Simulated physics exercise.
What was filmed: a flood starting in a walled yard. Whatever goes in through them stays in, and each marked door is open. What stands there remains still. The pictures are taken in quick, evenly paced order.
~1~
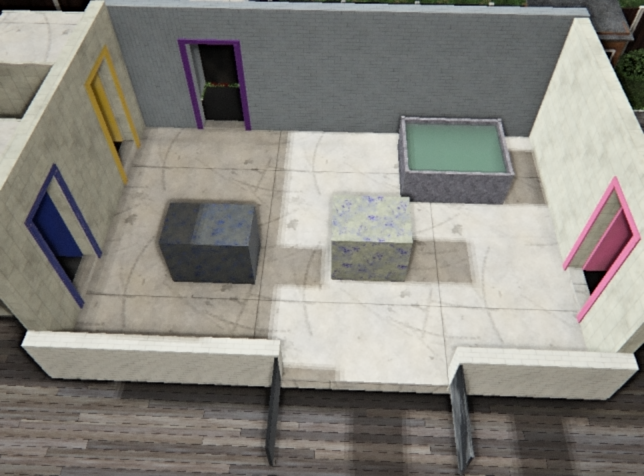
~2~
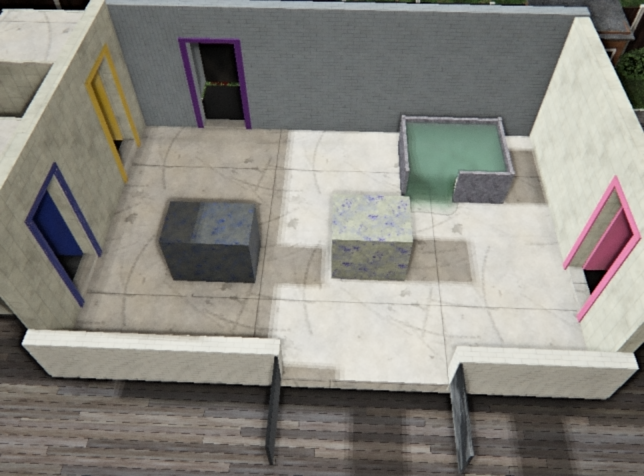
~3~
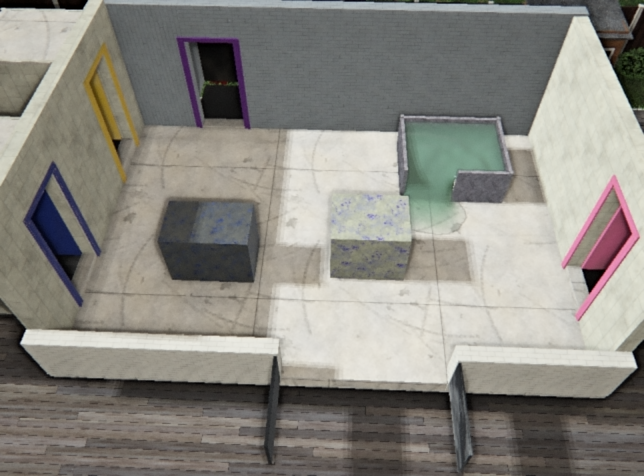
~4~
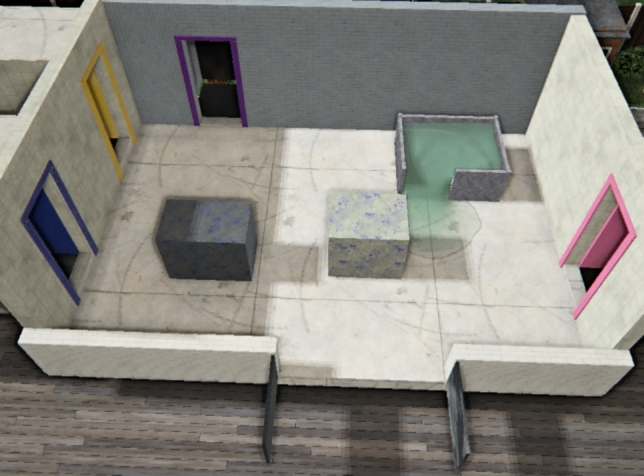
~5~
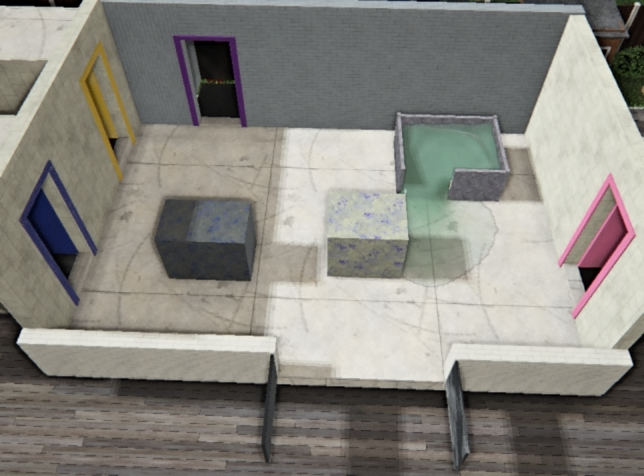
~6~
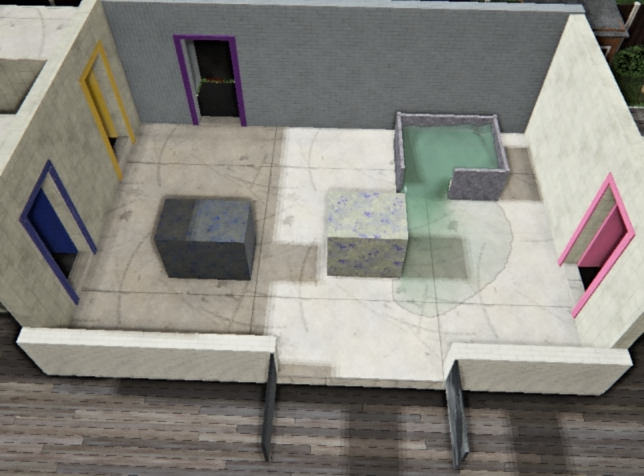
Greenish water poured out through a gap in the front of a grey tank at the back right, then spread forward across the pale floor of the walled yard, past the speckled block.
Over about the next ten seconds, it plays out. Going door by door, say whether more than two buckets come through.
At the end, the blue door will be at or under the cap. The pink door will be at or under the cap. The purple door will be at or under the cap. The yellow door will be at or under the cap.
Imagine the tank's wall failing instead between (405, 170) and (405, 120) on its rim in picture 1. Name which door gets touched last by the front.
The one in pink.
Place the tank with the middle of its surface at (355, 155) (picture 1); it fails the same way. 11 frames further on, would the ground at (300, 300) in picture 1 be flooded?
That patch would be swamped, I'd say.
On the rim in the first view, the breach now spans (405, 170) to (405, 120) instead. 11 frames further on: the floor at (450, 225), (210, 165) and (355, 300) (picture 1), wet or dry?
Point by point: Untouched, swamped and untouched.
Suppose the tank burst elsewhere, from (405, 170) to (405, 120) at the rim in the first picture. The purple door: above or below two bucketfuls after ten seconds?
Purple door: Over the line.
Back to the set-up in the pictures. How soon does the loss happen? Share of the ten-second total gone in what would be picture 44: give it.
Near 75 %.
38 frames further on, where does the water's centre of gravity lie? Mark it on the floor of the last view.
The water's centre sits above (393, 226).
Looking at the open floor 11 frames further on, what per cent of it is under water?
I'd estimate some 35 per cent.
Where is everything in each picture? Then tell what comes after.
The first picture shows still water in the open tank at (454, 148).
In the second picture, the front is at a hidden place, out from the gap at (430, 191).
In the third picture, the front is at (449, 230), out from the gap at (428, 191).
In the fourth picture, the front is at (439, 255), out from the gap at (426, 190).
In the fifth picture, the front is at (431, 283), out from the gap at (425, 190).
In the sixth picture, water pours out at (425, 189) and has run to (419, 310).
A moment on, water covers 25 % of the floor; the blue door not reached, the pink door not reached, the purple door not reached, the yellow door not reached.
Next, water covers 35 % of the floor; the blue door not reached, the pink door wet at the sill, nothing in, the purple door not reached, the yellow door not reached.
Then, water covers 45 % of the floor; the blue door not reached, the pink door wet at the sill, nothing in, the purple door not reached, the yellow door wet at the sill, nothing in.
Later, water covers 60 % of the floor; the blue door wet at the sill, nothing in, the pink door under two buckets in, the purple door wet at the sill, nothing in, the yellow door wet at the sill, nothing in.
In the end, water covers 75 % of the floor; the blue door wet at the sill, nothing in, the pink door under two buckets in, the purple door wet at the sill, nothing in, the yellow door wet at the sill, nothing in.
